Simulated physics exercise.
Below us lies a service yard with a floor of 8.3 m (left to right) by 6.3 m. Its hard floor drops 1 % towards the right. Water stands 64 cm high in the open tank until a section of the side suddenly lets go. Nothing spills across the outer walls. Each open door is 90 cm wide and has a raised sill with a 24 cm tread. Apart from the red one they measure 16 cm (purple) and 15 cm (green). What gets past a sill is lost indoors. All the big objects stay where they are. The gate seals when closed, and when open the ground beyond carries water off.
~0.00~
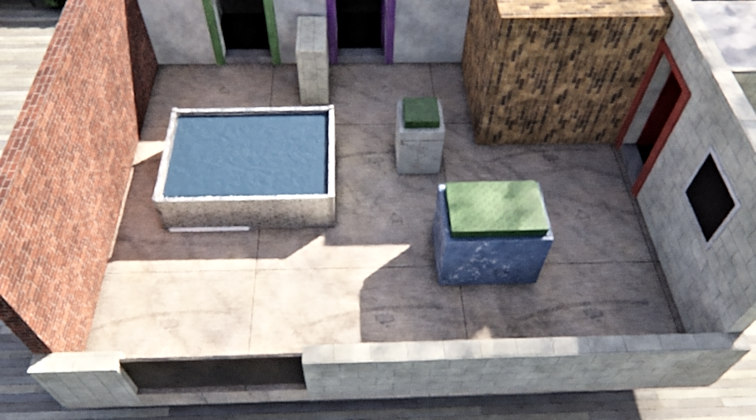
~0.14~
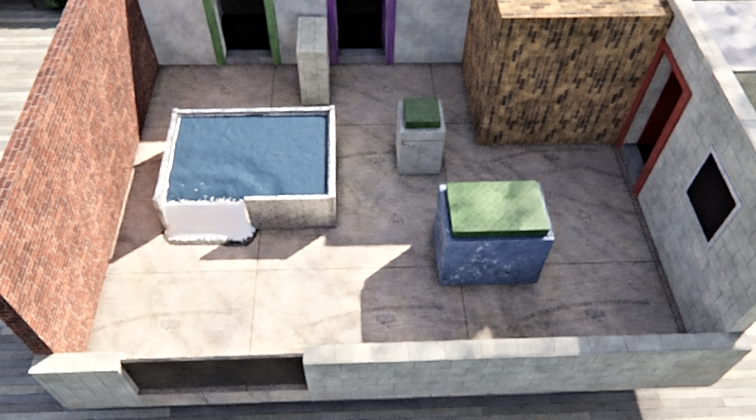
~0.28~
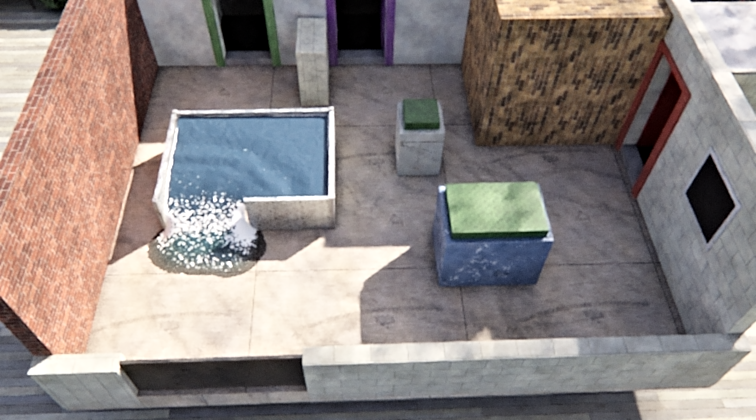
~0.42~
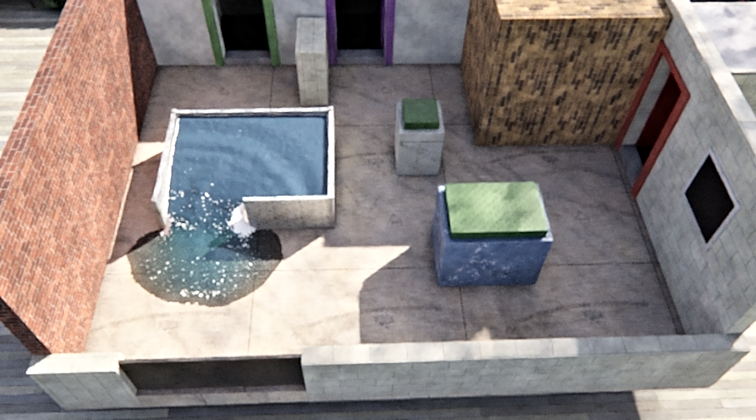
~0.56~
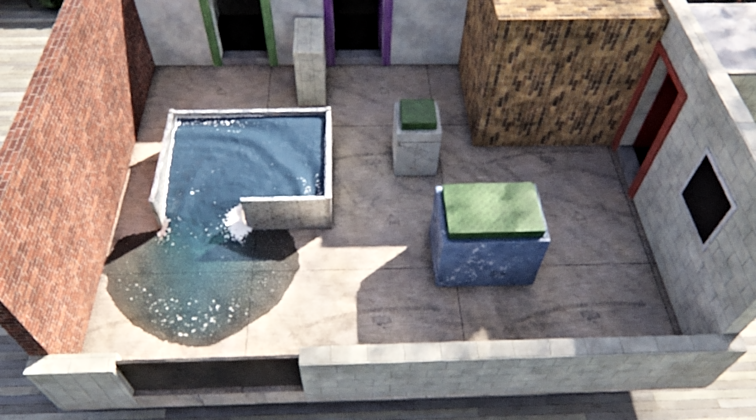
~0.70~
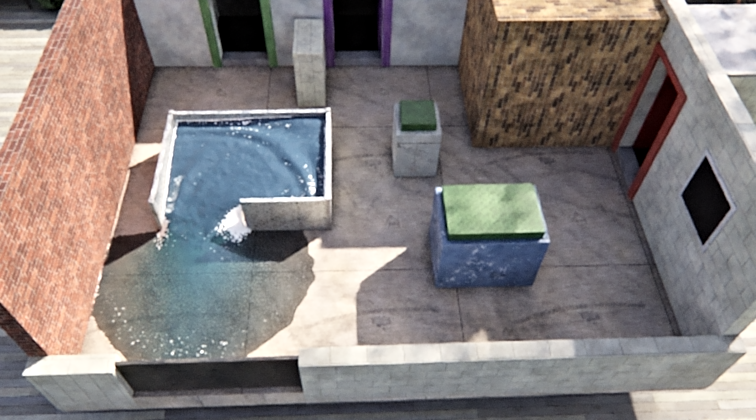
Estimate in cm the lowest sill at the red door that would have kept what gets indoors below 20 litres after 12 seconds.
At least 13.5 cm or so.
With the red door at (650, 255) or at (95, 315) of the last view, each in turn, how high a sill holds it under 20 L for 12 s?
About 12.0 and 25 cm.
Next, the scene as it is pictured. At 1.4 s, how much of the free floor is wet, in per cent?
Near 20 per cent is wet.
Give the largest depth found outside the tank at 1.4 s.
Up to some 50 cm.
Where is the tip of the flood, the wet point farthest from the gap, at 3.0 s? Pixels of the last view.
Near (602, 366).
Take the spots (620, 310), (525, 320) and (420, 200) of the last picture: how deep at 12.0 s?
Roughly 11, 6 and 7 cm, in turn.
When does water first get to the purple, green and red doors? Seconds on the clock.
Purple 7.5 s, green 5.5 s, red 5.5 s.
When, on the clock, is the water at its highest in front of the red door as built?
Near 10.5 s.
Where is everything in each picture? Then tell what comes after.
In the first picture, the open tank at (249, 155) is whole and still, 64 cm deep; the red door at (647, 127) is dry.
In the second picture, the gap is at (208, 217), the front 0.3 m out at (179, 242); the back of the open tank holds 64 cm.
In the third picture, the front is at (218, 272), 0.8 m from the gap at (208, 220); 1.1 m2 of floor is wet, 64 cm left at the back.
In the fourth picture, the gap is at (207, 220), the front 1.3 m out at (201, 300); the back of the open tank holds 64 cm.
In the fifth picture, water pours out at (205, 221) and has run 1.9 m, to (184, 340); about 6 cm deep outside, 59 cm at the back.
In the sixth picture, the front is at a hidden place, 2.4 m from the gap at (204, 222); 5.2 m2 of floor is wet, 54 cm left at the back; 5.8 m in a straight line remain to the red door at (643, 130).
After 1.4 s water covers 20 % of the floor, deepest (50 cm) near (75, 381); it has not reached the red door.
After 3.0 s water covers 30 % of the floor, deepest (30 cm) near (169, 318); it has not reached the red door.
After 12.0 s water covers 95 % of the floor, deepest (14 cm) near (623, 175); 14 cm at the red door, 4 litres in over its 16 cm sill.
At the red door as built, the water arrived by 5.4 s and peaked near 18 cm at 10.6 s.
Run again over the same 12 s with other heights there, 38 litres in over 11.5 cm, 6 litres over 15.5 cm. The limit of 20 litres is kept from about 13.5 cm up.
